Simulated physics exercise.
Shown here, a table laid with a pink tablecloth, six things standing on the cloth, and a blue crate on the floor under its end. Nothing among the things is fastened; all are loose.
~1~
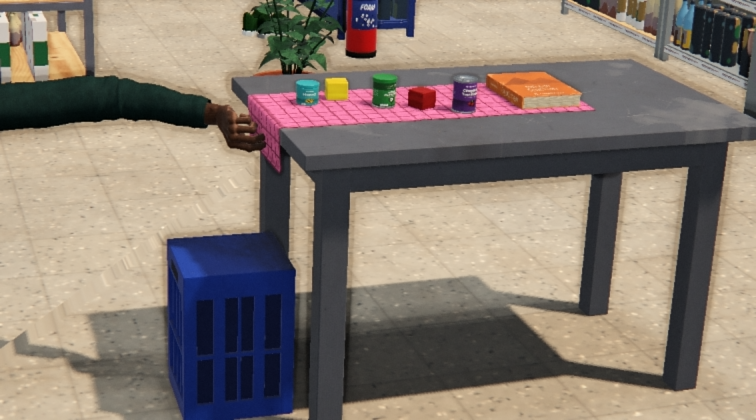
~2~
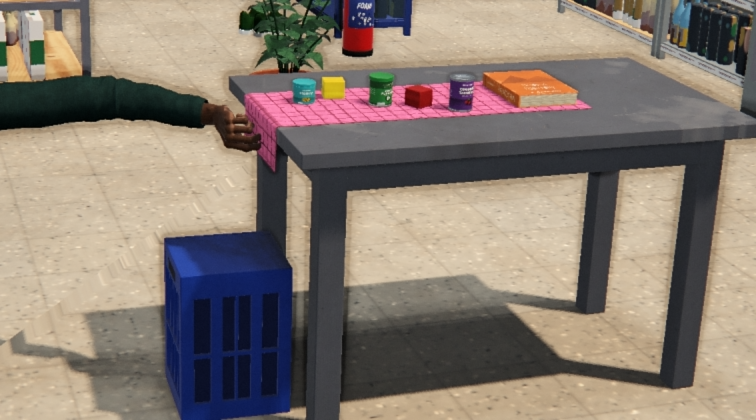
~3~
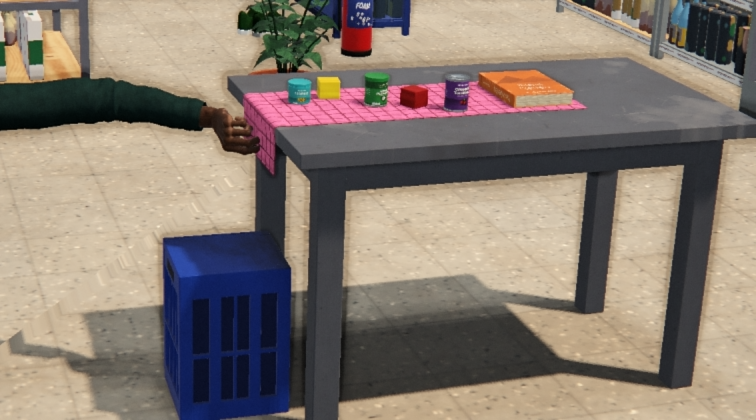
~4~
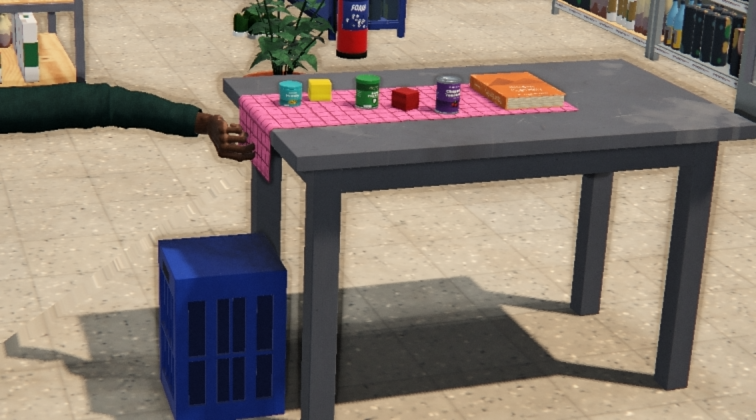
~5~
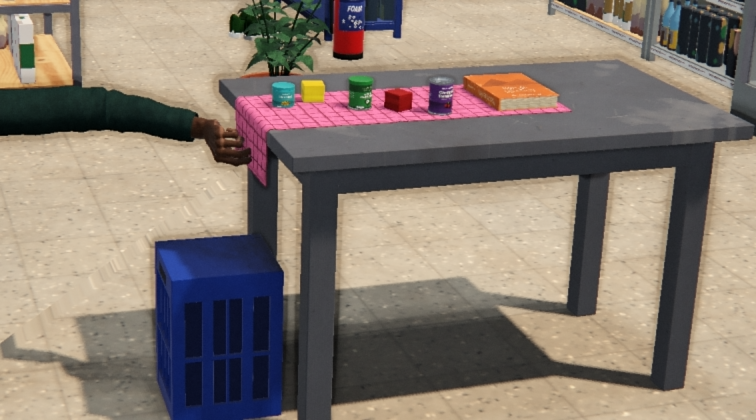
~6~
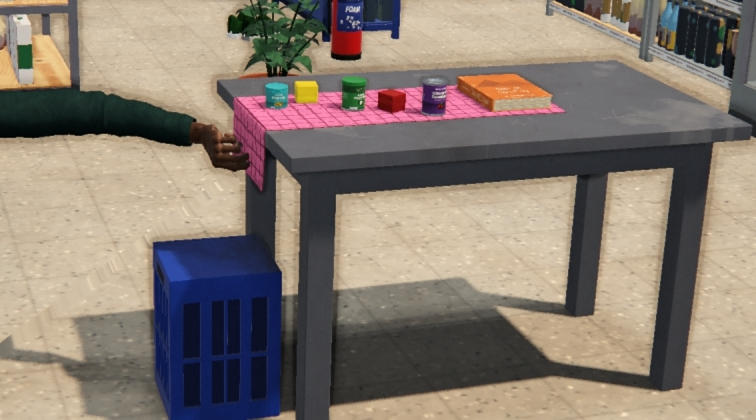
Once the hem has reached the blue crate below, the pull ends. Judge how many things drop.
Tally: Two.
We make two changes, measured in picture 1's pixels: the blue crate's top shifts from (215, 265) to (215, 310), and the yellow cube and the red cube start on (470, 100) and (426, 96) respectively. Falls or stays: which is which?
The yellow cube ends up still on top and the red cube ends up still on top.
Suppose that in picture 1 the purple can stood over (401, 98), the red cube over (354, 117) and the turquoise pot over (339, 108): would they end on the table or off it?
Purple can: Still up. Red cube: Gone off. Turquoise pot: Gone off.
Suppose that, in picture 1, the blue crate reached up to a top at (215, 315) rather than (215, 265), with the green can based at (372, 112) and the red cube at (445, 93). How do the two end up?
Observed: Green can departs; red cube remains seated.
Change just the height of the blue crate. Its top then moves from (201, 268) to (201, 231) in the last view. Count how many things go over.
That comes to 1.
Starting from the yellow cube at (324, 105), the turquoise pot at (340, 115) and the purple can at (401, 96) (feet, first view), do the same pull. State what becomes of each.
Yellow cube: Off. Turquoise pot: Off. Purple can: Still up.
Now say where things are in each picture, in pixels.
The first picture shows hem (281, 174); turquoise pot (308, 83); yellow cube (337, 80); green can (385, 77); red cube (422, 90); purple can (466, 78); top of the crate (215, 265).
The second picture shows hem (275, 173); turquoise pot (304, 81).
The third picture shows hem (275, 176); yellow cube (329, 79).
The fourth picture shows hem (270, 183); green can (368, 78); top of the crate (206, 266).
The fifth picture shows hem (267, 188); red cube (399, 92).
The sixth picture shows hem (262, 193); turquoise pot (277, 86); yellow cube (306, 83); green can (354, 80); red cube (392, 92); purple can (435, 81).
Soon after, hem near (246, 213); turquoise pot gone.
Then, hem on the crate; turquoise pot and yellow cube gone.
At rest, hem on the crate; turquoise pot and yellow cube gone. The table loses two.
